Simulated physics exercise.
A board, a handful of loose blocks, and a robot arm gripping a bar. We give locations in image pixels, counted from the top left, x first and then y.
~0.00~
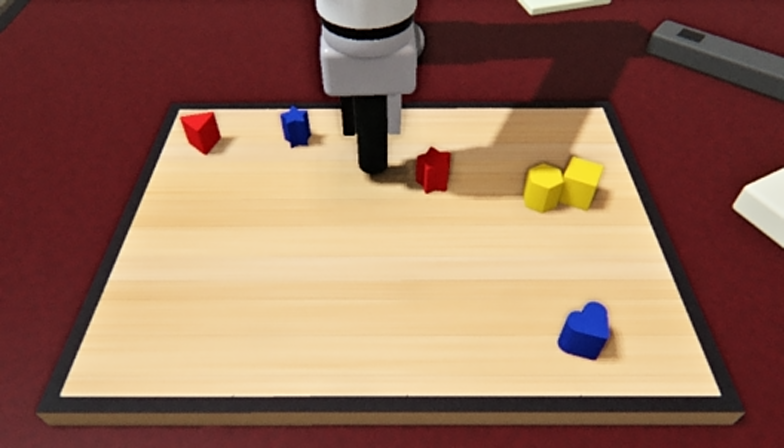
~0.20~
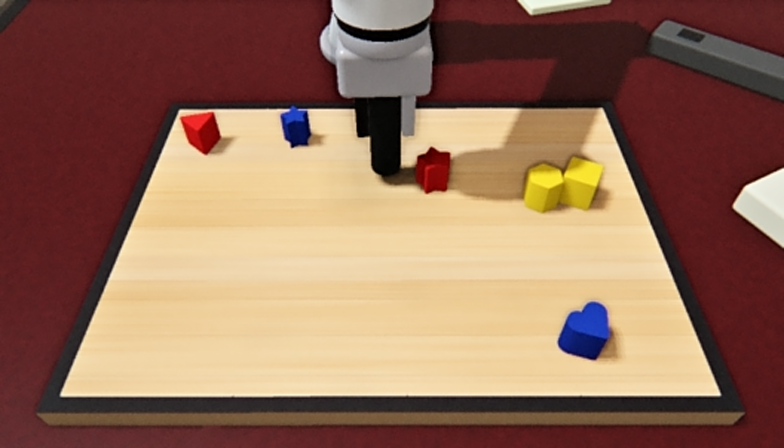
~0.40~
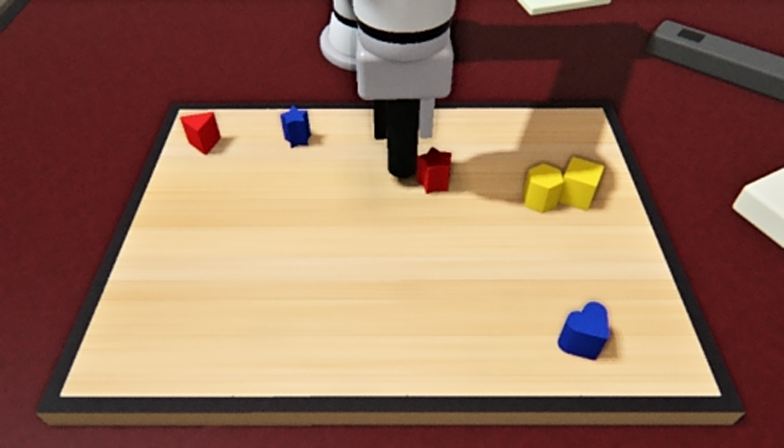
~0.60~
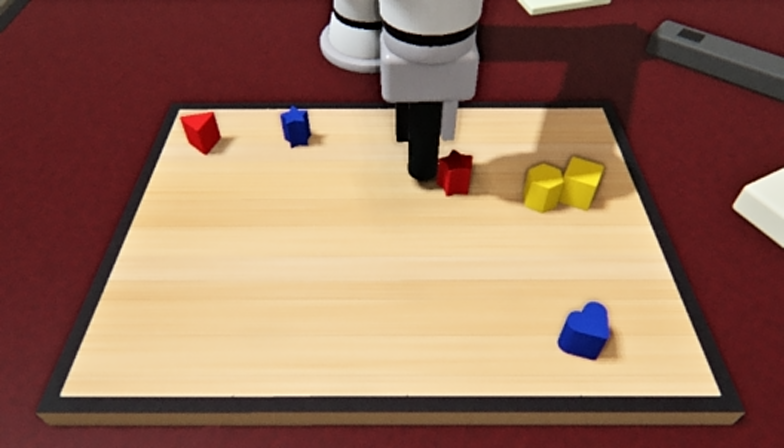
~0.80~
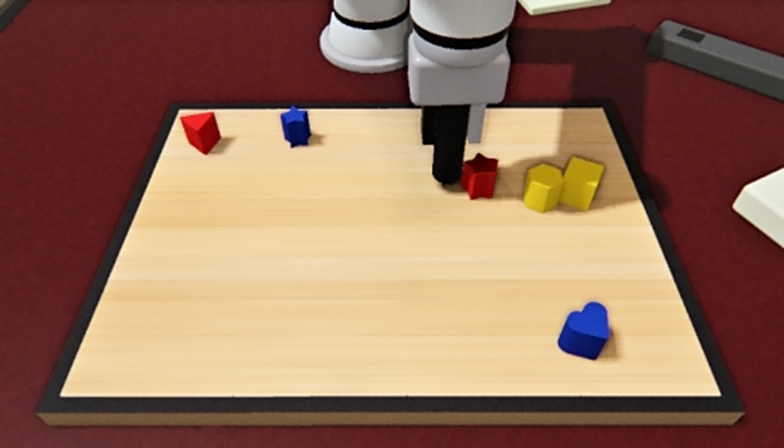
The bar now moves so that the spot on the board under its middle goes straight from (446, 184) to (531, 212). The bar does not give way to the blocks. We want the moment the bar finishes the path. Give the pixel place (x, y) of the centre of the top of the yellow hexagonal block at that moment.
Around pixel (578, 169).
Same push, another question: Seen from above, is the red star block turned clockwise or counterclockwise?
Seen from above, its turn is counter-clockwise.
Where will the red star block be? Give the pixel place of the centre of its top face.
My estimate: (542, 167).
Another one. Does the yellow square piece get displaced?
Yes, that is how it ends up.
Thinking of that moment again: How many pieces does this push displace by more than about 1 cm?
Three or more blocks.
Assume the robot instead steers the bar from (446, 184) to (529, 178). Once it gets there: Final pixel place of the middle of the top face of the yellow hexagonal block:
It should be at (565, 189) by then.
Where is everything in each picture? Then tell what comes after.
Bar tip (373, 165); block tops, red star block (435, 157); yellow hexagonal block (547, 175); yellow square piece (585, 170), in the first picture.
Bar (386, 166); blocks unchanged, in the second picture.
Bar (402, 168); blocks unchanged, in the third picture.
Bar (423, 171); red star block (457, 160), in the fourth picture.
Bar (447, 174); red star block (482, 163); yellow hexagonal block (547, 175); yellow square piece (585, 170), in the fifth picture.
On the path given first. Halfway along, bar (490, 188); red star block (524, 168), turned 45° anticlockwise; yellow hexagonal block (558, 175), turned 30° clockwise; yellow square piece (593, 171), turned 20° anticlockwise.
At the end, bar (534, 202); red star block (542, 167), turned 120° anticlockwise; yellow hexagonal block (578, 169), turned 65° clockwise; yellow square piece (611, 172), turned 20° anticlockwise.
